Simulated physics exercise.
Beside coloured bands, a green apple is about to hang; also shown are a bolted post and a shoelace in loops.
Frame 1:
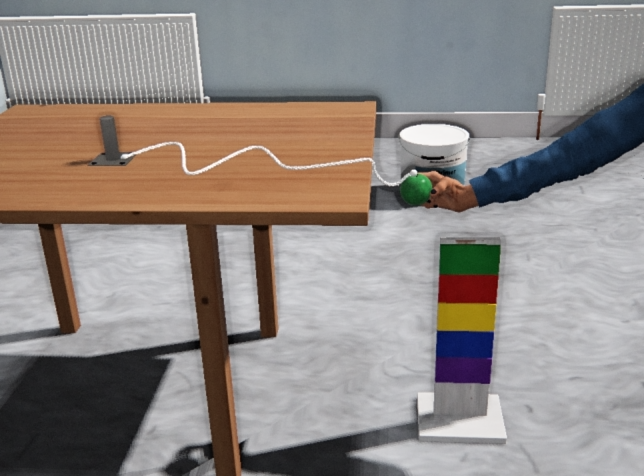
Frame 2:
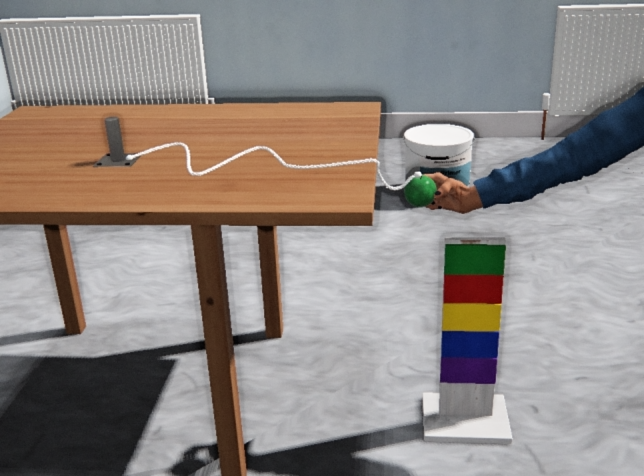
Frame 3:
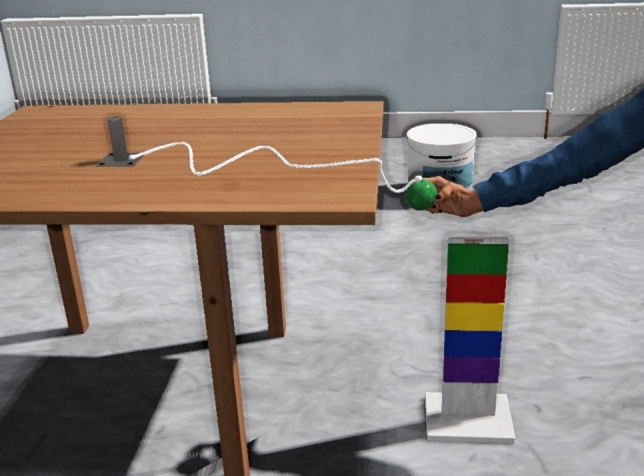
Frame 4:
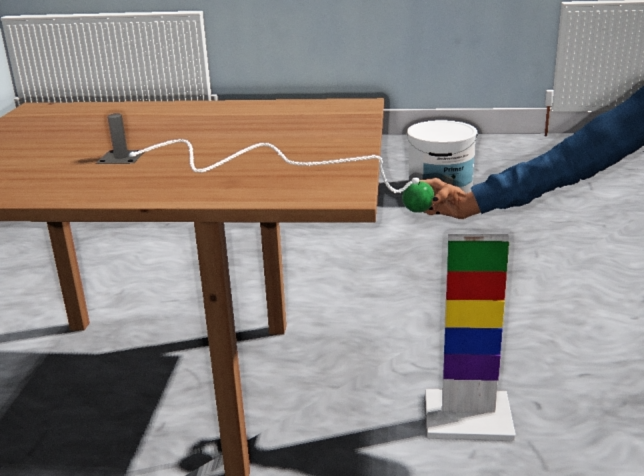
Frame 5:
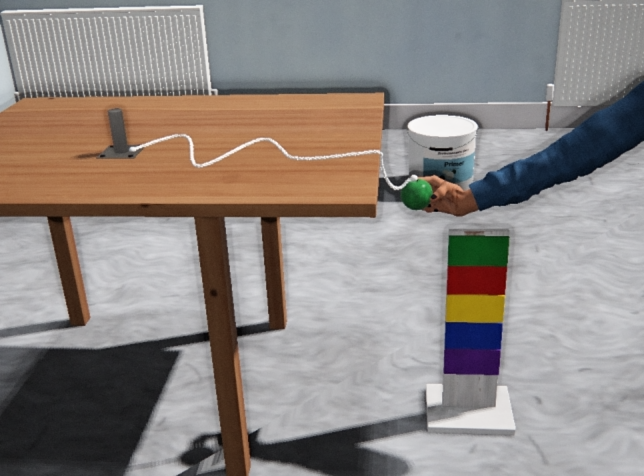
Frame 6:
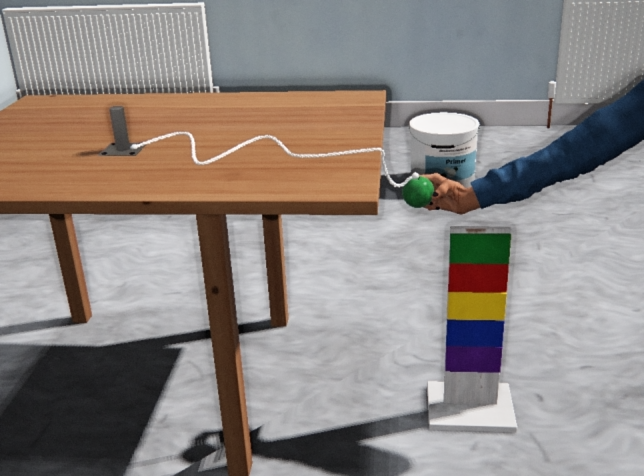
In a grey-walled room, a hand holding a green ball on a white cord beside a wooden table, staying nearly still.
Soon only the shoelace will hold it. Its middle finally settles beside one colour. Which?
Purple.
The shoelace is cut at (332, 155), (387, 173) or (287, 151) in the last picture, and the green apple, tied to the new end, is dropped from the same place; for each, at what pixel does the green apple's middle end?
About (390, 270) first, then about (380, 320), and finally about (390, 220).
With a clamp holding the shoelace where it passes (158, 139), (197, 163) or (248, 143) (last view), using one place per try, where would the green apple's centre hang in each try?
Taking the tries in turn: (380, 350), (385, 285) and (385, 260).
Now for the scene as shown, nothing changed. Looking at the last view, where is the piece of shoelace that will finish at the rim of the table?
Spot: Approx. (258, 139).
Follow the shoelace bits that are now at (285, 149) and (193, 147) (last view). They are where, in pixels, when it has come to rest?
They go to (383, 202) and to (244, 148).
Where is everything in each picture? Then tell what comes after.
In the first picture, green apple (416, 189); green (470, 261); red (468, 290); yellow (466, 318); blue (465, 345); purple (463, 371).
In the second picture, green apple (420, 191); shoelace through (161, 148) (189, 163) (232, 159) (278, 158) (349, 163).
In the third picture, green apple (421, 195).
In the fourth picture, green apple (418, 197); shoelace through (164, 144) (192, 160) (235, 156) (281, 155) (352, 160).
In the fifth picture, green apple (417, 194).
In the sixth picture, green apple (418, 192); shoelace through (166, 137) (194, 152) (237, 148) (283, 147) (354, 152).
Soon after, apple near (368, 352); level with purple.
After that, apple near (388, 357); level with purple.
In the end, apple near (380, 360); level with purple. At purple.
